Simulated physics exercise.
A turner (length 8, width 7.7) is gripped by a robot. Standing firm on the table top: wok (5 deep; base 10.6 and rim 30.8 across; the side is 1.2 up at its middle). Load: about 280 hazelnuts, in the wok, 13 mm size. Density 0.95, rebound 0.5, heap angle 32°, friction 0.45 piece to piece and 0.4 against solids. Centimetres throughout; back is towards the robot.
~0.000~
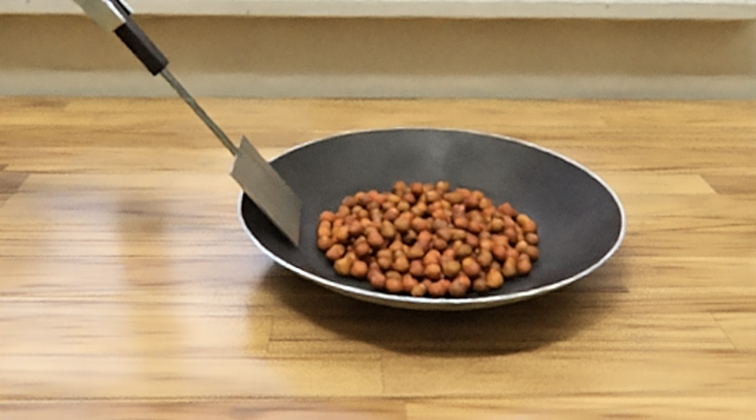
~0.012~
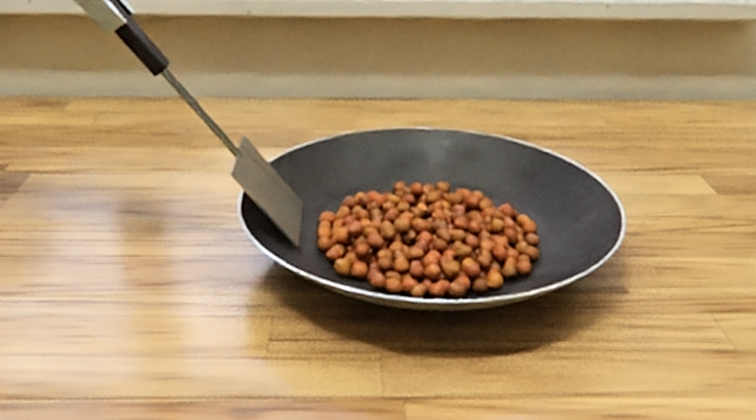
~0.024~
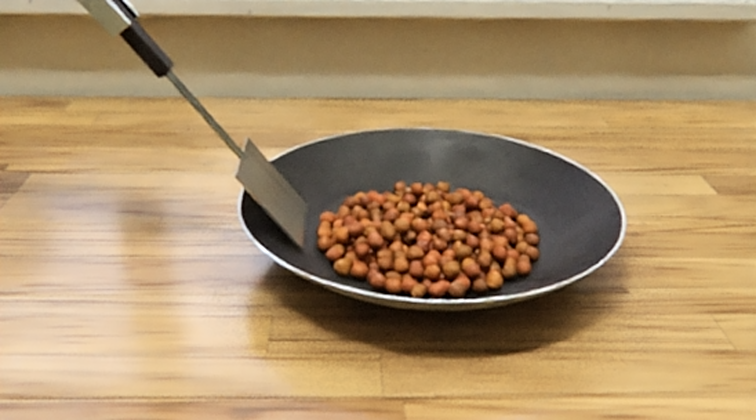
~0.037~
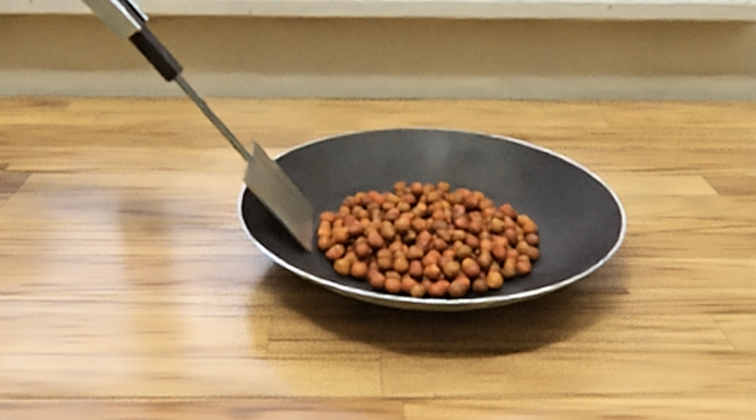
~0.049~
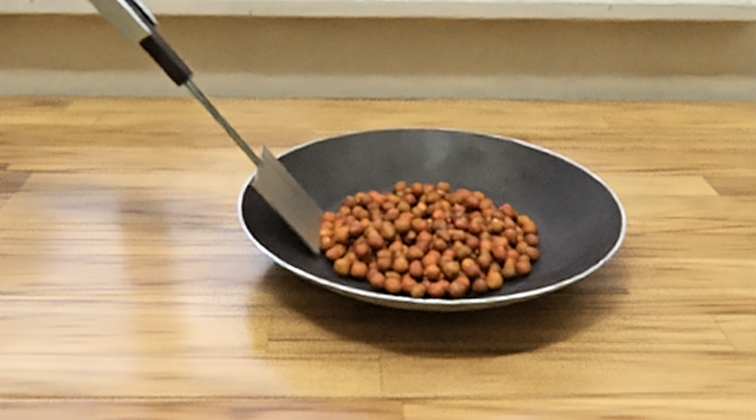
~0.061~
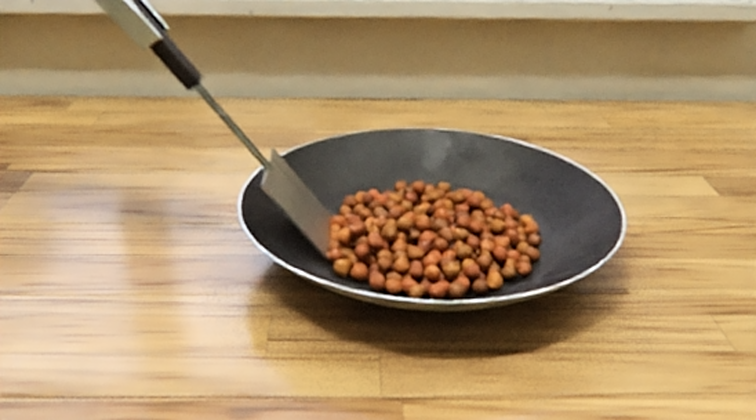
A dark wok with a pile of reddish-brown nuts sat on a wooden table while a metal turner, tilted inside its left edge, slid a short way right and lightly nudged the pile's left side.
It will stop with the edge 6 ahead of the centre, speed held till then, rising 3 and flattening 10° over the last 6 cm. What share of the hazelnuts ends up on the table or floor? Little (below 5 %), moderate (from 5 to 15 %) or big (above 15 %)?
Answer: Little; below 5 % of the hazelnuts finish on the table or floor.
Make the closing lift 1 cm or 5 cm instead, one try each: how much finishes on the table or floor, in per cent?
Some 0 and 0 per cent.
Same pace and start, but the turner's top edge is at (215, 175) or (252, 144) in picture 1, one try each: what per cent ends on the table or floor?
Some 0 and 0 per cent.
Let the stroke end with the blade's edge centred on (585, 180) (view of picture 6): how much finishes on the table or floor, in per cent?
Some 25 per cent.
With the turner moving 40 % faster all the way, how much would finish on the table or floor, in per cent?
In that case some 0 per cent.
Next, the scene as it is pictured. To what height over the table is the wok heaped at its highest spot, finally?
Some 5.0 cm.
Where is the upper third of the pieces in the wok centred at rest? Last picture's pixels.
Near (530, 221).
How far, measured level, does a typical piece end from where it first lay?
Roughly 4 cm.
By 0.15 s, sloping 53°, highest piece 4 above the table; 275 in the wok.
By 0.24 s, sloping 49°, highest piece 5 above the table; 275 in the wok.
By 0.48 s, sloping 43°, highest piece 5 above the table; 275 in the wok.
By 1.53 s, sloping 43°, highest piece 5 above the table; 275 in the wok.
Final count, 275 in the wok. That is 0 % on the table or floor.
